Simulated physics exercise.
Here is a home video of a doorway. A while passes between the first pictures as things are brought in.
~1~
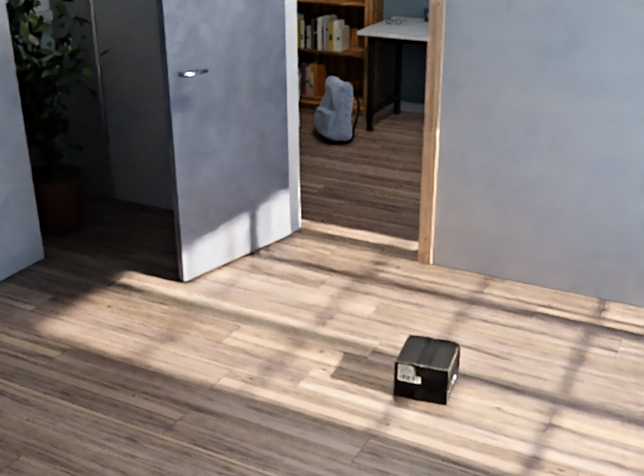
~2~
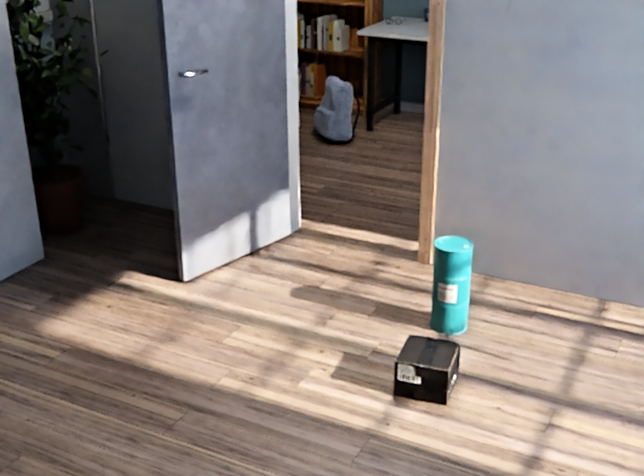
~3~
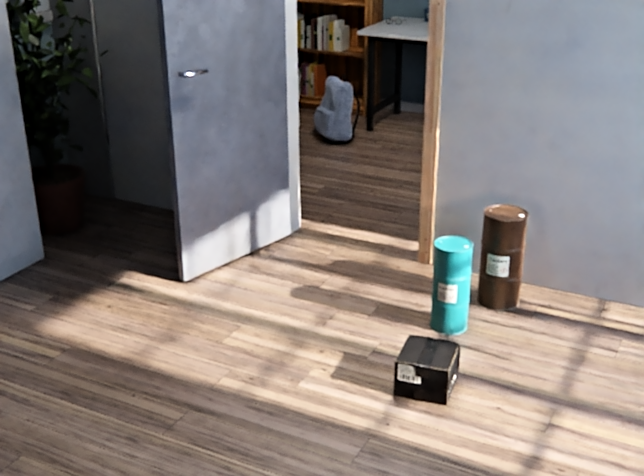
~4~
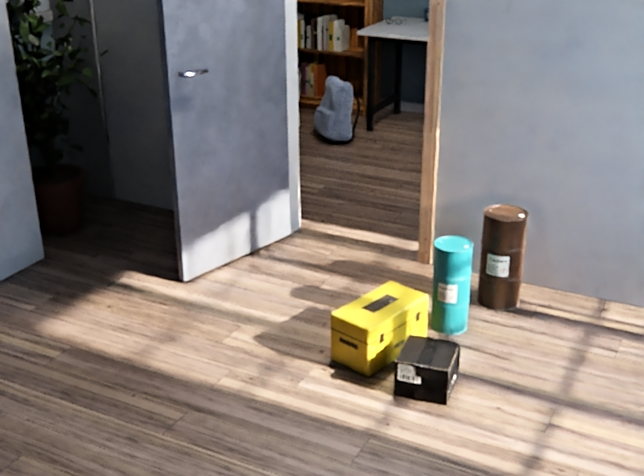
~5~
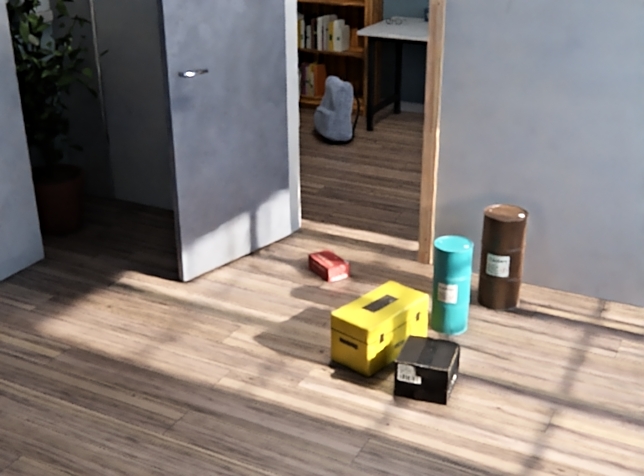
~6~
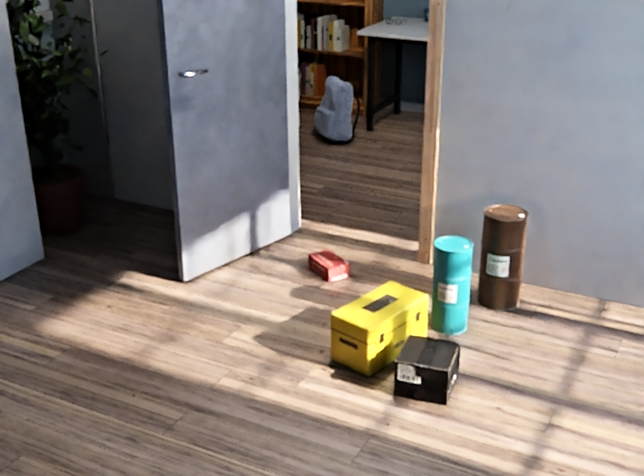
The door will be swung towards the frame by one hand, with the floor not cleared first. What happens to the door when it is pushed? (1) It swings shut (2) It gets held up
It swings shut (1).
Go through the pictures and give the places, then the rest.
Door wide open and still, in the first frame.
Door wide open and still, in the second frame.
Door wide open and still; turquoise canister (451, 286); black parcel (427, 369), in the third frame.
Door wide open and still; yellow toolbox (380, 327); brown canister (502, 258), in the fourth frame.
Door wide open and still; turquoise canister (451, 286); black parcel (427, 369), in the fifth frame.
Door wide open and still; red box (329, 266); yellow toolbox (380, 327), in the sixth frame.
Then, 1.10 s later than the last frame, door at 48°.
Then, 1.50 s later than the last frame, door at 20°; red box moved about its own width near (369, 256).
When it is over, door at 0°; moved from the start, red box; the other 4 as before. End places, in pixels of the last picture, red box near (392, 240).
